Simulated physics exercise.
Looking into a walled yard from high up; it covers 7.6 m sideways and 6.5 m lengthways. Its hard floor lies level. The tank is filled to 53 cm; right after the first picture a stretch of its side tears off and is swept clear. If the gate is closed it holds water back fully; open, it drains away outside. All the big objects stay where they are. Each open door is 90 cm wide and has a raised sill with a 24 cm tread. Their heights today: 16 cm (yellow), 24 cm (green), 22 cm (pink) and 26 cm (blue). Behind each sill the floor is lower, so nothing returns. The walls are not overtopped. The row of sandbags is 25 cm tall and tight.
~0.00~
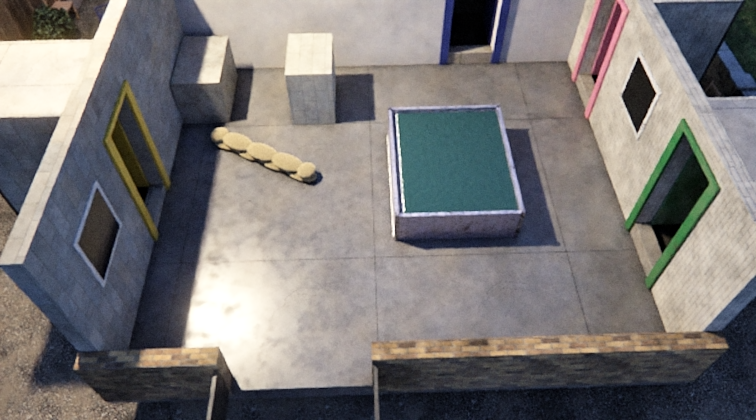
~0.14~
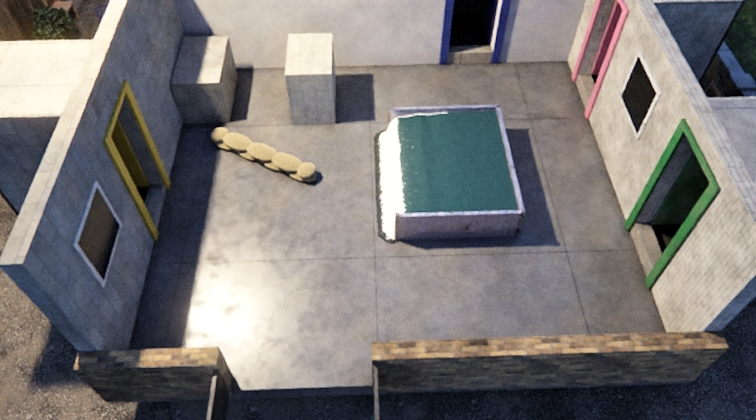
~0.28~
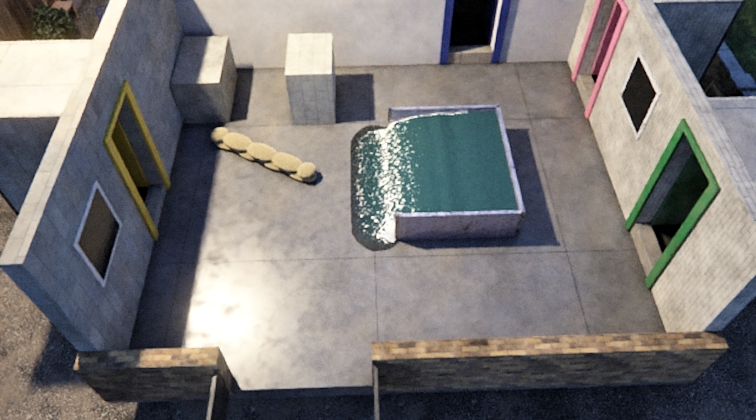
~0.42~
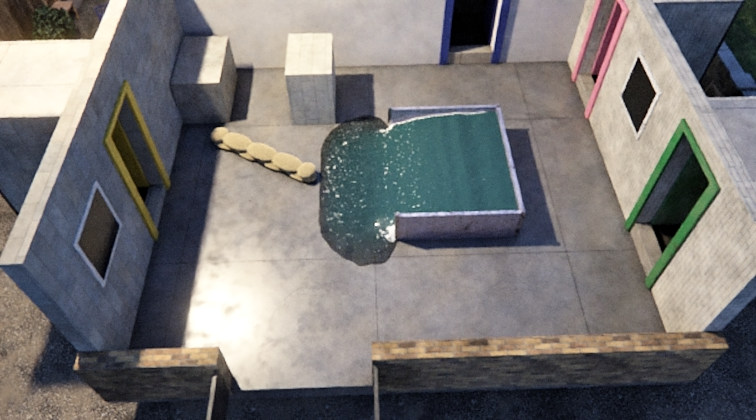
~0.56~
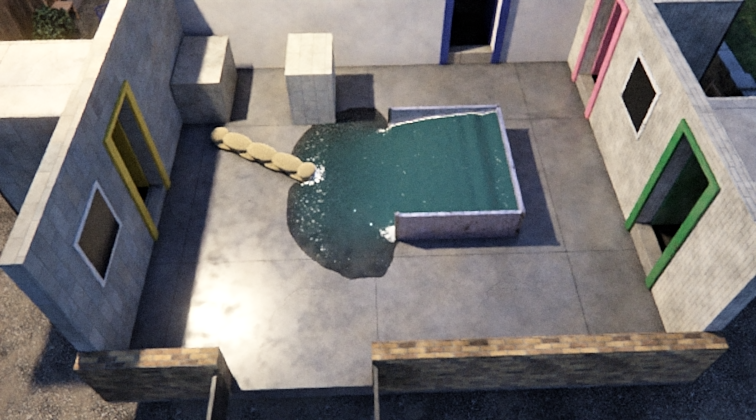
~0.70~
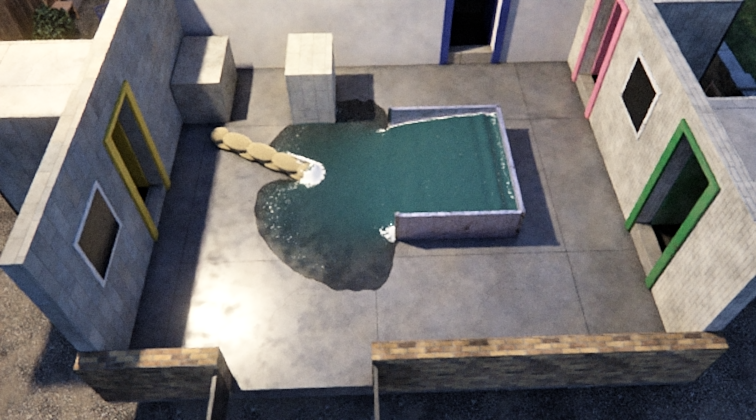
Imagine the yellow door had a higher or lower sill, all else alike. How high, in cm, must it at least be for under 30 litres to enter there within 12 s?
It would have to be roughly 14.5 cm high.
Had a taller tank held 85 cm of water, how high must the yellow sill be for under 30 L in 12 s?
About 29 cm.
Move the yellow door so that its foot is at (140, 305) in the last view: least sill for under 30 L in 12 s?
Roughly 13.0 cm.
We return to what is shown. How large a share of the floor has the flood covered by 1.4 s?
Some 25 per cent of it.
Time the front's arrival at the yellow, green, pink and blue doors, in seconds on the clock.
Arrival: Yellow 1.2 s, green 9.0 s, pink 6.5 s, blue 3.6 s.
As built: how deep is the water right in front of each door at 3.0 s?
Depths in cm: Yellow 18, green 0, pink 0, blue 0.
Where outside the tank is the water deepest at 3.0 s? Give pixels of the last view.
Near (126, 364).
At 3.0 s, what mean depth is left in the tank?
Roughly 12 cm on average.
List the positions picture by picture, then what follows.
In the first picture, the tank at (451, 160) is whole and still, 53 cm deep; the yellow door at (142, 171) is dry.
In the second picture, the front is at (386, 235), 0.2 m from the gap at (395, 176); 0.3 m2 of floor is wet, 53 cm left at the back.
In the third picture, the gap is at (395, 177), the front 0.7 m out at (355, 177); the back of the tank holds 53 cm.
In the fourth picture, water pours out at (395, 177) and has run 1.2 m, to (326, 228); about 8 cm deep outside, 53 cm at the back.
In the fifth picture, the front is at (293, 217), 1.7 m from the gap at (395, 177); 4.5 m2 of floor is wet, 50 cm left at the back.
In the sixth picture, the gap is at (395, 178), the front 2.2 m out at (260, 212); the back of the tank holds 44 cm; 1.6 m in a straight line remain to the yellow door at (142, 171).
After 1.4 s water covers 25 % of the floor, deepest (33 cm) near (316, 180); 16 cm at the yellow door, 0 litres in over its 16 cm sill.
After 3.0 s water covers 45 % of the floor, deepest (36 cm) near (126, 364); 18 cm at the yellow door, 17 litres in over its 16 cm sill.
After 12.0 s water covers 95 % of the floor, deepest (7 cm) near (645, 312); 4 cm at the yellow door, 20 litres in over its 16 cm sill.
At the yellow door as built, the water arrived by 1.3 s and peaked near 22 cm at 1.6 s.
With a sill of 13.5 cm, 41 litres would have come in within the 12 s; with 18.5 cm, 8 litres. So under 30 litres takes about 14.5 cm.
